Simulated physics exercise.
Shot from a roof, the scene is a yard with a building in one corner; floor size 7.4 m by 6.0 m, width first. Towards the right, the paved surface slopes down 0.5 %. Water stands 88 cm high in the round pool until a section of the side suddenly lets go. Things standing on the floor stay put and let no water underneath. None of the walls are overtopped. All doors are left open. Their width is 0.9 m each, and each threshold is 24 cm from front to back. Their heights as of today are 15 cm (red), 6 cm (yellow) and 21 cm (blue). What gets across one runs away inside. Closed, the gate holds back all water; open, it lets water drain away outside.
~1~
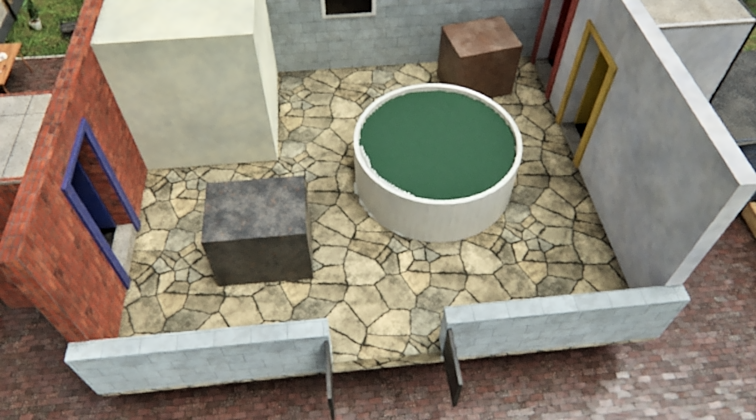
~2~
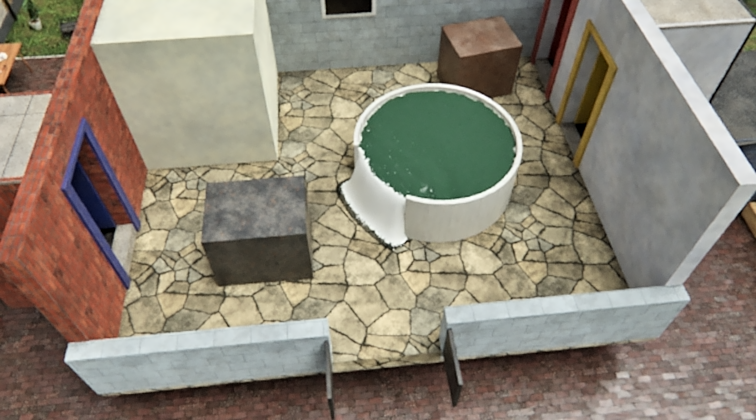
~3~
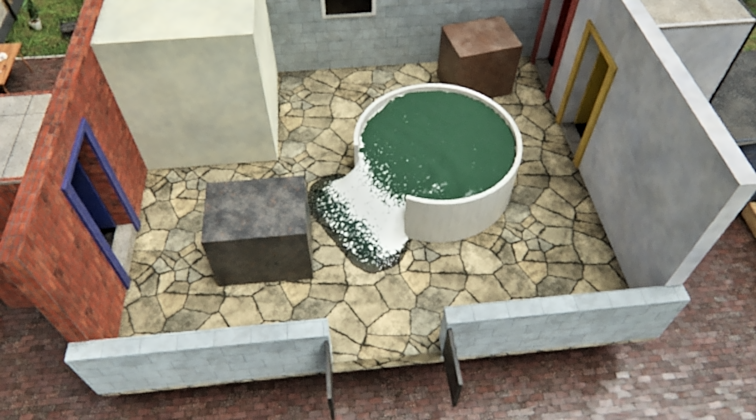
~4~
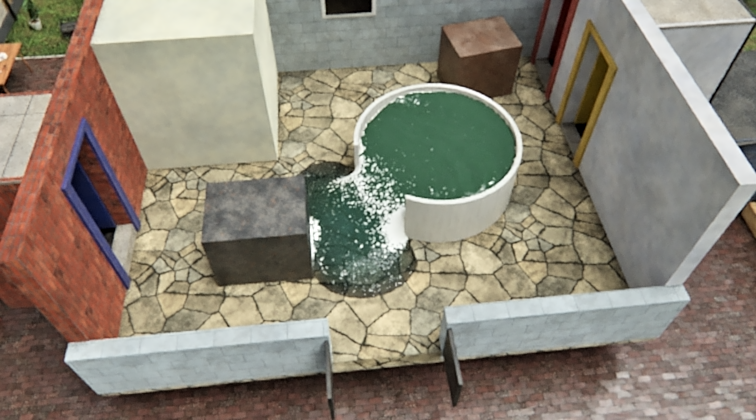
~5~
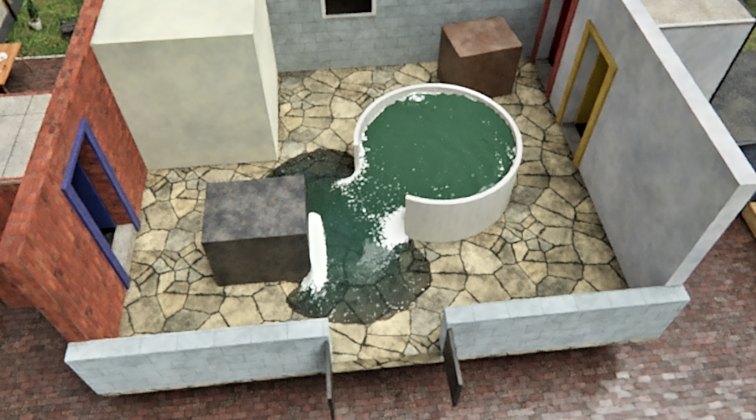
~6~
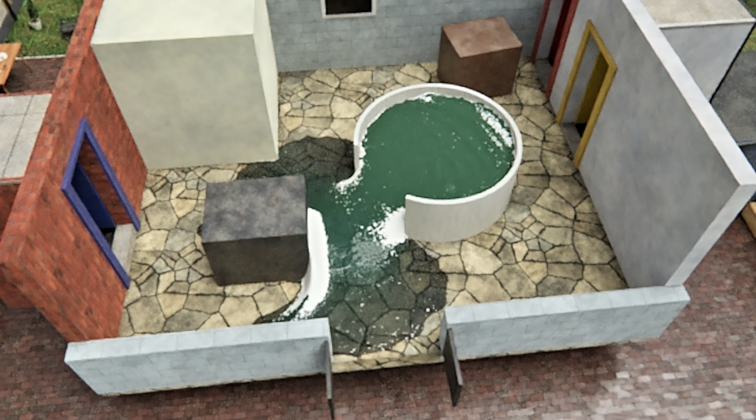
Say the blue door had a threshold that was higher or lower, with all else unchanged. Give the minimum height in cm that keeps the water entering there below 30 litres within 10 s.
It would need to be at least 19 cm high.
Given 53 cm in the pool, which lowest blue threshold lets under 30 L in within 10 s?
It would take a step of about 9.0 cm.
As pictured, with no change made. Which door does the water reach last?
Last comes the red one.
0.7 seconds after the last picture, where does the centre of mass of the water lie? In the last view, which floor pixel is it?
Around (389, 202).
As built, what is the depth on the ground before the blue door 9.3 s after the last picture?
9.0 cm.
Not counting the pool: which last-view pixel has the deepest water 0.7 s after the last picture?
(321, 231).
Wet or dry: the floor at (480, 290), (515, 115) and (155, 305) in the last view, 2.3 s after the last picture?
Untouched, untouched, awash.
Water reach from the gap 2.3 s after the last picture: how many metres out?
About 4.4 m.
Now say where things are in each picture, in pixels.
The first frame shows the round pool at (437, 142) is whole and still, 88 cm deep; the blue door at (109, 216) is dry.
In the second frame, the gap is at (373, 199), the front 0.3 m out at (387, 244); the back of the round pool holds 88 cm.
In the third frame, water pours out at (374, 202) and has run 0.9 m, to (358, 263); about 12 cm deep outside, 88 cm at the back.
In the fourth frame, water pours out at (374, 204) and has run 1.4 m, to (324, 279); about 10 cm deep outside, 88 cm at the back.
In the fifth frame, the front is at a hidden place, 2.0 m from the gap at (374, 204); 4.8 m2 of floor is wet, 86 cm left at the back.
In the sixth frame, water pours out at (374, 204) and has run 2.6 m, to a hidden place; about 5 cm deep outside, 77 cm at the back; 1.1 m in a straight line remain to the blue door at (109, 216).
Then, 0.7 s after the last picture water covers 30 % of the floor, deepest (60 cm) near (321, 231); 14 cm at the blue door, 0 litres in over its 21 cm threshold.
Then, 2.3 s after the last picture water covers 40 % of the floor, deepest (36 cm) near (128, 286); 25 cm at the blue door, 4 litres in over its 21 cm threshold.
Then, 9.3 s after the last picture water covers 95 % of the floor, deepest (13 cm) near (114, 367); 9 cm at the blue door, 14 litres in over its 21 cm threshold.
At the blue door as built, the water peaked near 25 cm, 2.3 s after the last picture.
Run again over the same 10 s with other heights there, 44 litres in over 17 cm, 6 litres over 23 cm. The limit of 30 litres is kept from about 19 cm up.
